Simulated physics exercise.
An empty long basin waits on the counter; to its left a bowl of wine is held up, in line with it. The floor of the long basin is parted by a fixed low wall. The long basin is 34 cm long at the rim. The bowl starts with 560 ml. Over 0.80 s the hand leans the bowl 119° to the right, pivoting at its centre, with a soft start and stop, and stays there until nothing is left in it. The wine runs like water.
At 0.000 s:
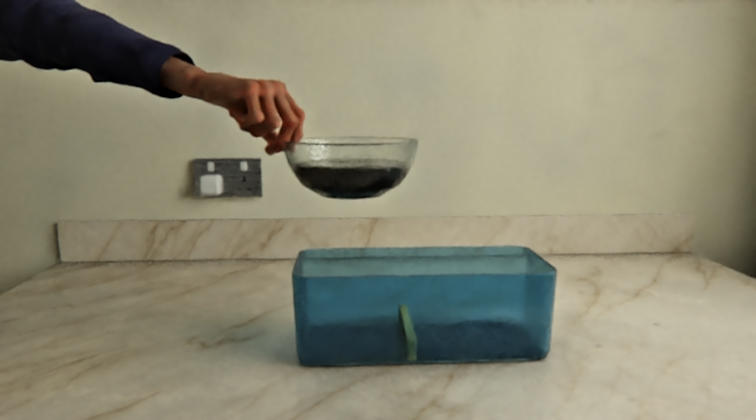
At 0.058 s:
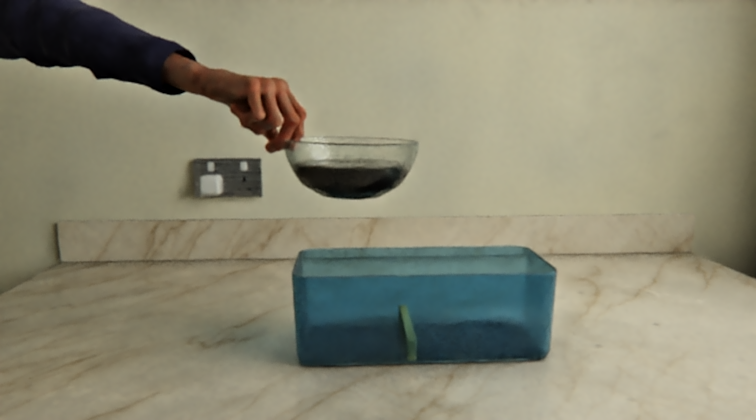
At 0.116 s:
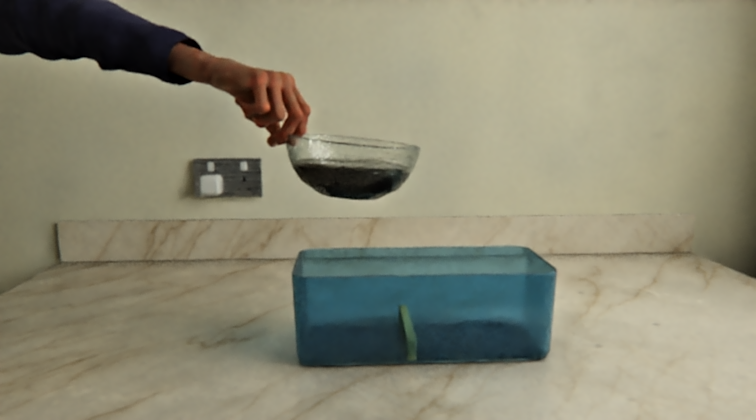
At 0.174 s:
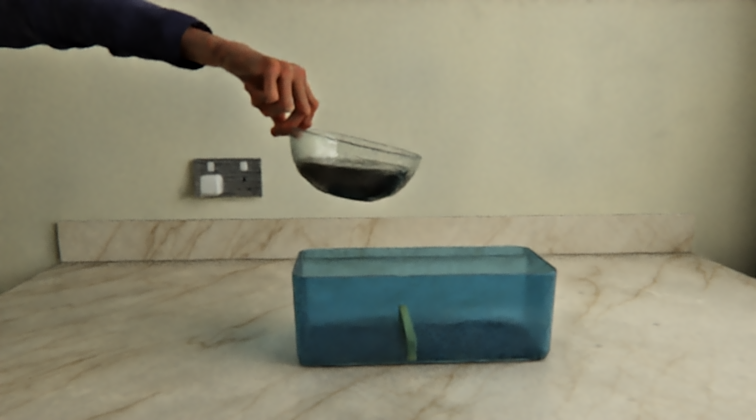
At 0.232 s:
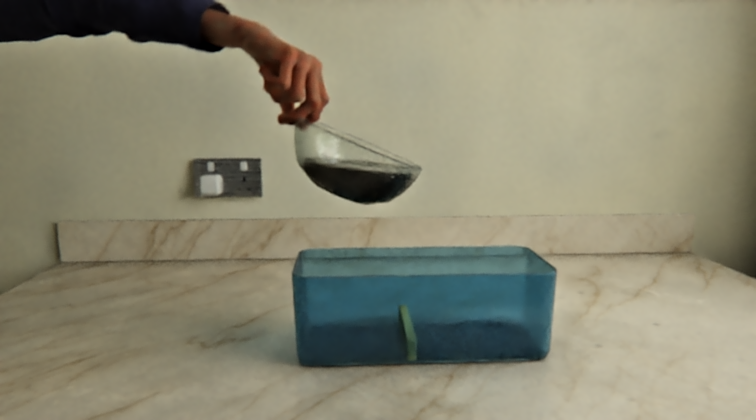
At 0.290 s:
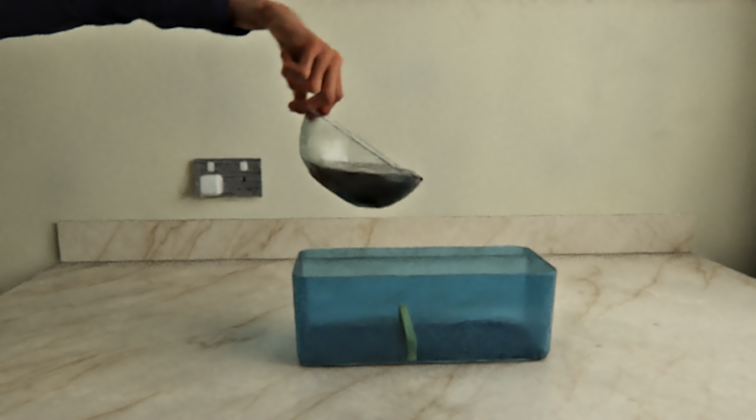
A hand held a glass bowl of dark liquid above a long blue basin on a marbled counter, then tilted it steadily to the right until the liquid reached the lowered rim.
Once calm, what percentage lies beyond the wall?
The far part has some 74 per cent.
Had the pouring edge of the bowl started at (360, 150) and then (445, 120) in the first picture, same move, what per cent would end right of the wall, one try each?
In turn about 30 and 80 per cent.
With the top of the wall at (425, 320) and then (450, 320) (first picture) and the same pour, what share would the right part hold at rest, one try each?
In turn about 65 and 30 per cent.
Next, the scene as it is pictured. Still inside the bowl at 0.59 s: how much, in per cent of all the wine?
About 5 per cent.
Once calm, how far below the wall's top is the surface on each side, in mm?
Left about 22 mm, right about 12 mm.
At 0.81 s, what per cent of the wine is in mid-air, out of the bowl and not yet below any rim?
About 2 per cent.
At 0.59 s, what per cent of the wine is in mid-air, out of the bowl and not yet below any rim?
About 18 per cent.
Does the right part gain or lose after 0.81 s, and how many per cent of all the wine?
It goes down by about 1.
After 0.59 s the tilt is 100° and 5 per cent is still to pour, 2 is left of the wall and 74 right of it.
After 0.81 s the tilt is 119° and 0 per cent is still to pour, 23 is left of the wall and 75 right of it.
After 1.05 s the tilt is 119° and 0 per cent is still to pour, 25 is left of the wall and 74 right of it.
After 1.30 s the tilt is 119° and 0 per cent is still to pour, 25 is left of the wall and 74 right of it.
In the end 25 per cent lies left of the wall, 74 right of it and 1 outside.
